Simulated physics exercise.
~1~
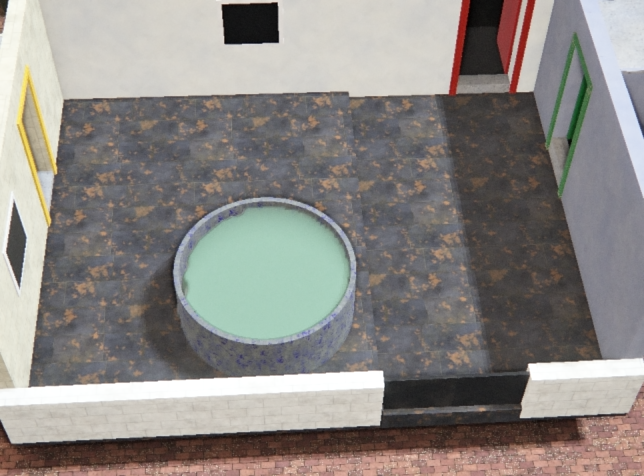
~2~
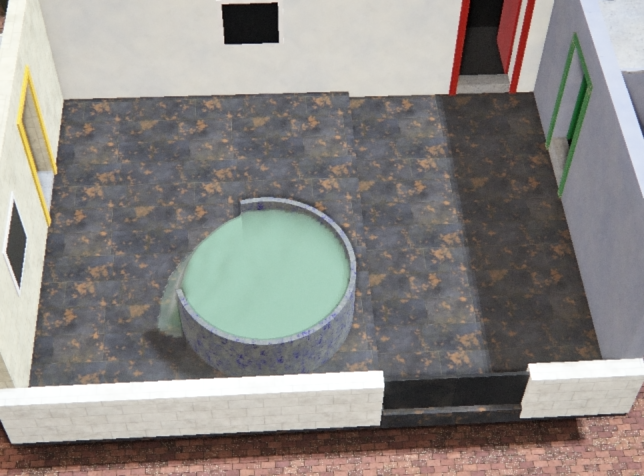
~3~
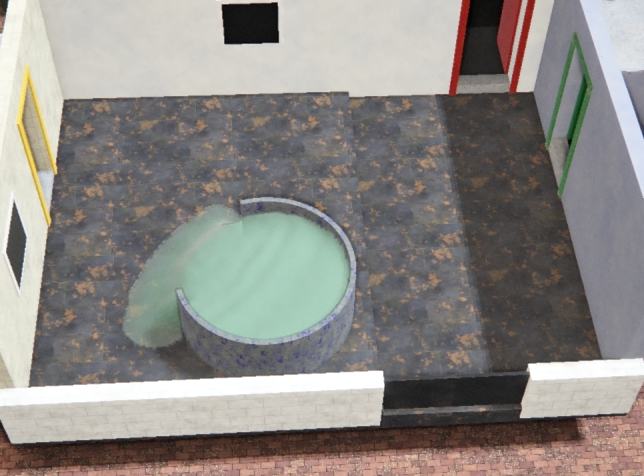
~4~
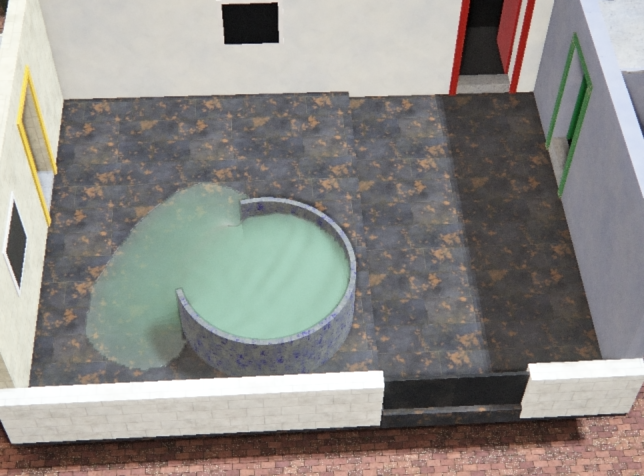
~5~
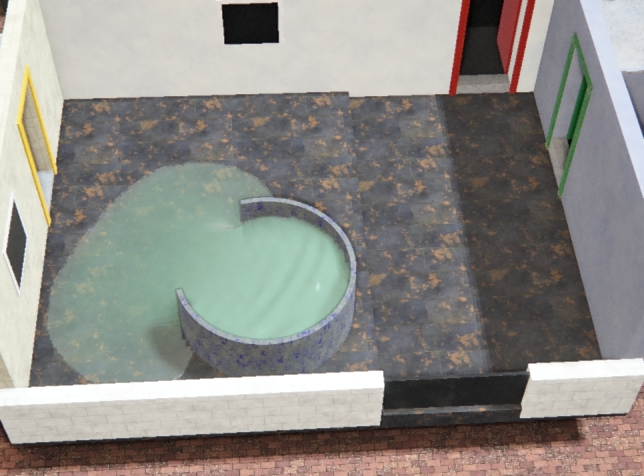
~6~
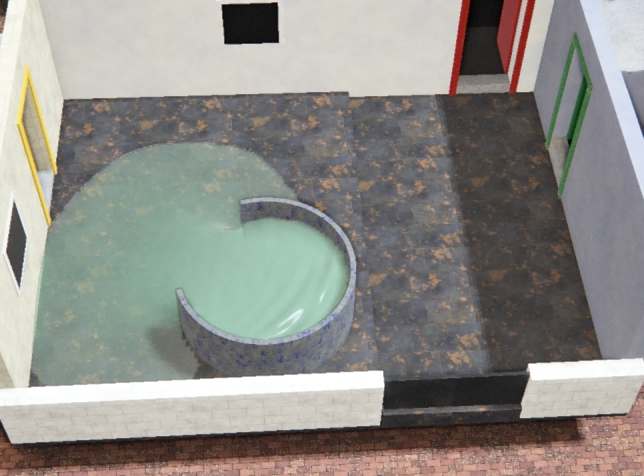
The clip opens on still, pale green water filling a round stone tank in a walled yard with a dark mottled floor. The tank's left side opens and water pours through the gap, then spreads in a widening sheet across the floor to the left wall and toward the back.
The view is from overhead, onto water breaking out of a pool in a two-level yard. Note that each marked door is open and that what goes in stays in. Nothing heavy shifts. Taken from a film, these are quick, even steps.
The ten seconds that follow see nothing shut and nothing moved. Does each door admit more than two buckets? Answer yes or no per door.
Answers: The green door: No; the red door: No; the yellow door: Yes.
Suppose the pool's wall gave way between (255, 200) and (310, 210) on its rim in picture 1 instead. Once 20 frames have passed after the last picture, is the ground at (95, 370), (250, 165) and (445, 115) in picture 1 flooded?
In turn: Free of water, awash, wet.
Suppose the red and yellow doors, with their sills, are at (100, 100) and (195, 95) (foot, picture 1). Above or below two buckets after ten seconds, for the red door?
Result: Red overshoots the mark.
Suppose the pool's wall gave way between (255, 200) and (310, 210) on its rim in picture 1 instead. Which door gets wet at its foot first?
Answer: The door marked red.
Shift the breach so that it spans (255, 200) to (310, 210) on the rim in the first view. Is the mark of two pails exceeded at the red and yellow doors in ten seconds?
Looking at the doors, the red door overshoots the limit while the yellow door misses the threshold.
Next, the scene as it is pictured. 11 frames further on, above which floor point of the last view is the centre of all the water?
Close to (164, 253).
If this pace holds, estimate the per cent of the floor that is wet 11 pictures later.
My estimate is close to 35 per cent.
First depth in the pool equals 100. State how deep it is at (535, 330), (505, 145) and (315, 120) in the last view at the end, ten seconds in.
Estimate: 16, 16, 8 %.
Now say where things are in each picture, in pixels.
In the first frame, still water in the round tank at (265, 271).
In the second frame, the front is at (168, 331), out from the gap at (195, 265).
In the third frame, water pours out at (195, 266) and has run to (141, 339).
In the fourth frame, the front is at (97, 341), out from the gap at (195, 268).
In the fifth frame, water pours out at (195, 269) and has run to (61, 346).
In the sixth frame, water pours out at (196, 269) and has run to (143, 152).
A moment on, water covers 35 % of the floor; the green door not reached, the red door not reached, the yellow door over two buckets in.
Next, water covers 35 % of the floor; the green door not reached, the red door not reached, the yellow door far over two buckets in.
Then, water covers 45 % of the floor; the green door not reached, the red door not reached, the yellow door far over two buckets in.
Later, water covers 95 % of the floor; the green door wet at the sill, nothing in, the red door wet at the sill, nothing in, the yellow door far over two buckets in.
In the end, water covers 95 % of the floor; the green door wet at the sill, nothing in, the red door wet at the sill, nothing in, the yellow door far over two buckets in.
